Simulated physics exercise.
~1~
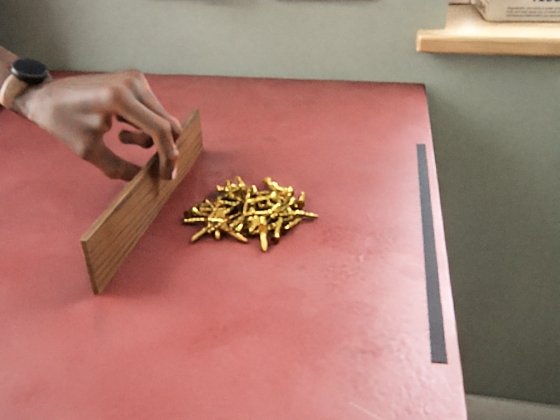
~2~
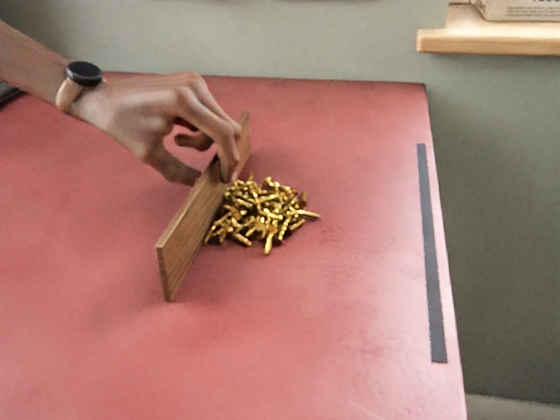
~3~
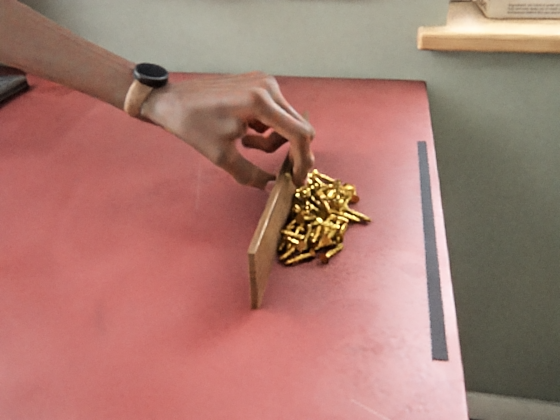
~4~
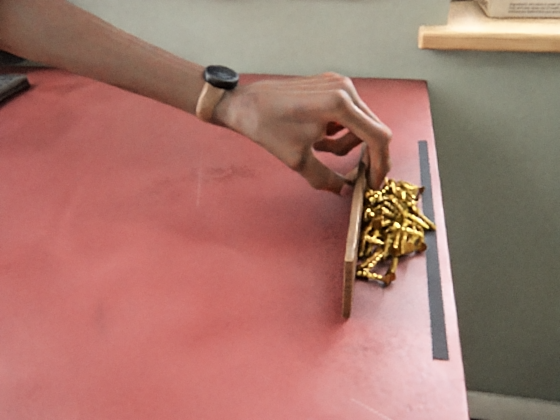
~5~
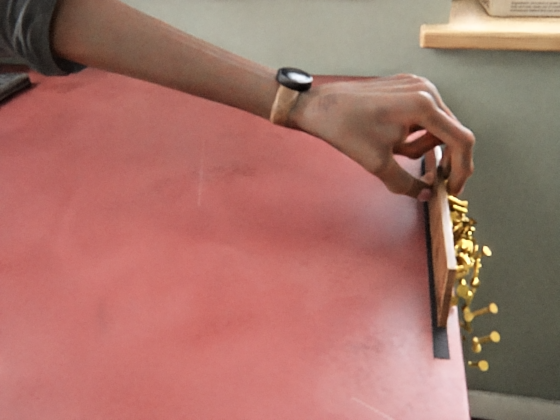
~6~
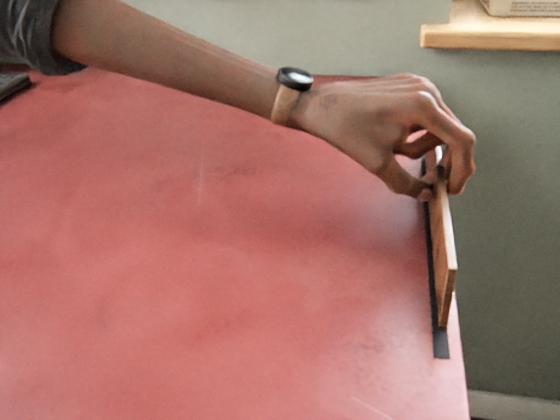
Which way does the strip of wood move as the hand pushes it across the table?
The strip of wood moves to the right, towards the black tape near the table's edge.
